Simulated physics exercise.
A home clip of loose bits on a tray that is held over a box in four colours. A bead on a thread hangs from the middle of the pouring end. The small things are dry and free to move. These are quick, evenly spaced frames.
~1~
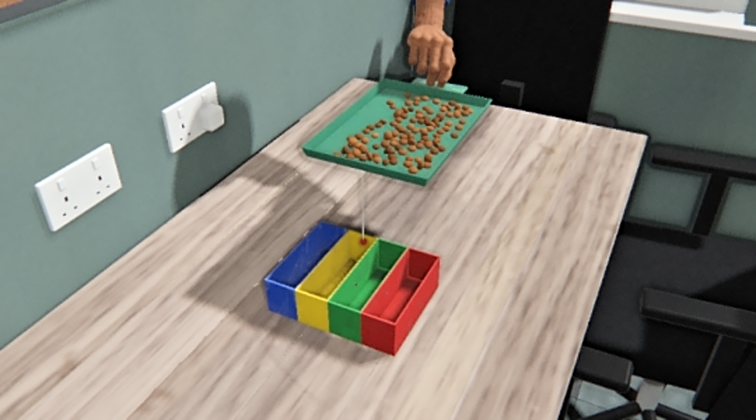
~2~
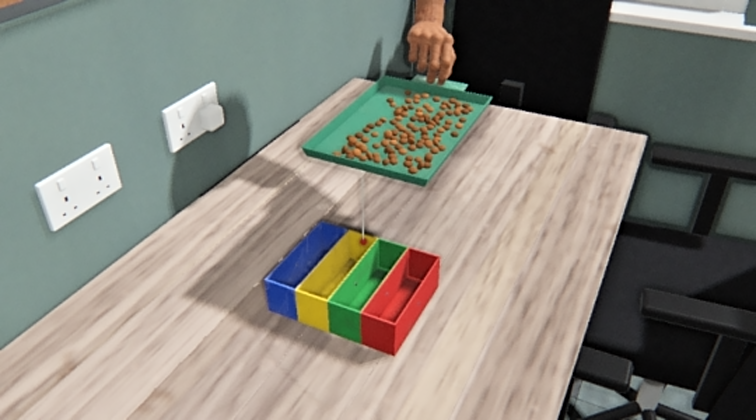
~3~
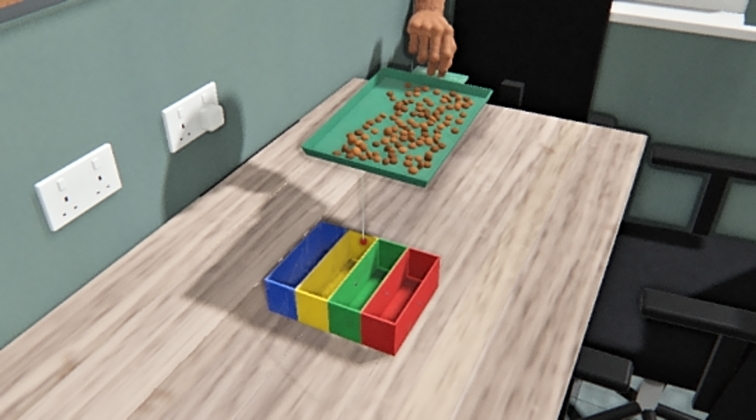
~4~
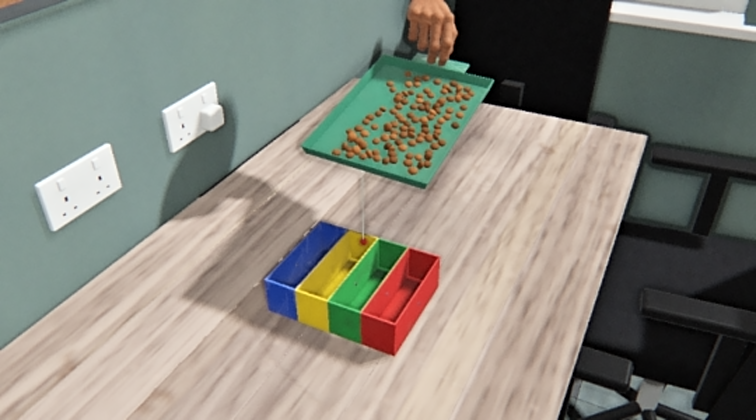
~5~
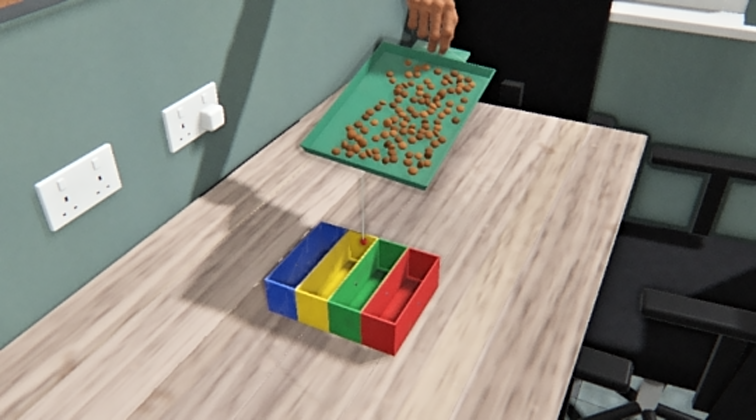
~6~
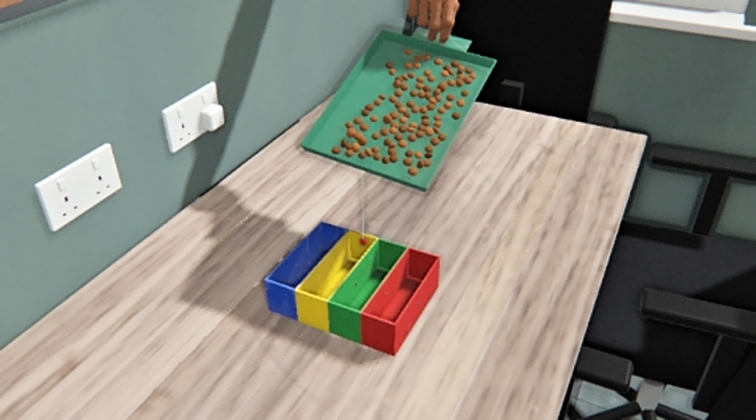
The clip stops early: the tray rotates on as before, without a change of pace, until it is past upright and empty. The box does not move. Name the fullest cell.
Most goes to the red cell.
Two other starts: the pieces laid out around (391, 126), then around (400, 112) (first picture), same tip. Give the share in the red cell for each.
In turn 50 and 50 in a hundred.
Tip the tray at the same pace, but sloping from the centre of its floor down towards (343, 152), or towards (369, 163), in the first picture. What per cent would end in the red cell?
The first gives 0 %, the second 20 %.
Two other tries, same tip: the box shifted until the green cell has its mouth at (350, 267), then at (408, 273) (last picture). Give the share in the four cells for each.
The first gives 50 %, the second 100 %.
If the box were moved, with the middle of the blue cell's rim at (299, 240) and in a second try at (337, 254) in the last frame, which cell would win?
First the red cell, then green.
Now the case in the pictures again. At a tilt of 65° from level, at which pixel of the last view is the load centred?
At about (404, 171).
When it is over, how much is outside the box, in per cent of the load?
Near 20 %.
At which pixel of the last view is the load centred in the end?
At about (395, 313).
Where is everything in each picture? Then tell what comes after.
The first frame shows corners of the pouring end (306, 146) and (425, 176), level; middle of the load (407, 134), bits of dog kibble; bead on its thread (364, 242); blue cell (282, 297); yellow cell (313, 308); green cell (345, 319); red cell (378, 331).
The second frame shows corners of the pouring end (306, 146) and (425, 177), level; middle of the load (407, 133).
The third frame shows corners of the pouring end (306, 145) and (425, 178), tipped barely, lowest at the right corner; middle of the load (407, 129).
The fourth frame shows corners of the pouring end (305, 145) and (425, 180), tipped a little, lowest at the right corner; middle of the load (407, 124).
The fifth frame shows corners of the pouring end (305, 144) and (425, 182), tipped clearly, lowest at the right corner; middle of the load (407, 119).
The sixth frame shows corners of the pouring end (304, 143) and (425, 185), tipped clearly, lowest at the right corner; middle of the load (407, 115); blue cell (282, 297); yellow cell (313, 308); green cell (345, 319); red cell (378, 331).
Just after the last frame, tray tipped steeply; the larger part on the tray; about a tenth falling or outside the box.
A moment on, tray tipped past a quarter turn; about a tenth on the tray; roughly a third in the red cell; roughly a quarter in the green cell; just a few in the yellow cell; roughly a third falling or outside the box.
Further on, tray tipped past a quarter turn; roughly half in the red cell; roughly a quarter in the green cell; about a tenth in the yellow cell; roughly a quarter falling or outside the box.
When it is over, tray tipped past a quarter turn; roughly half in the red cell; roughly a quarter in the green cell; about a tenth in the yellow cell; not one in the blue cell; roughly a quarter outside the box.
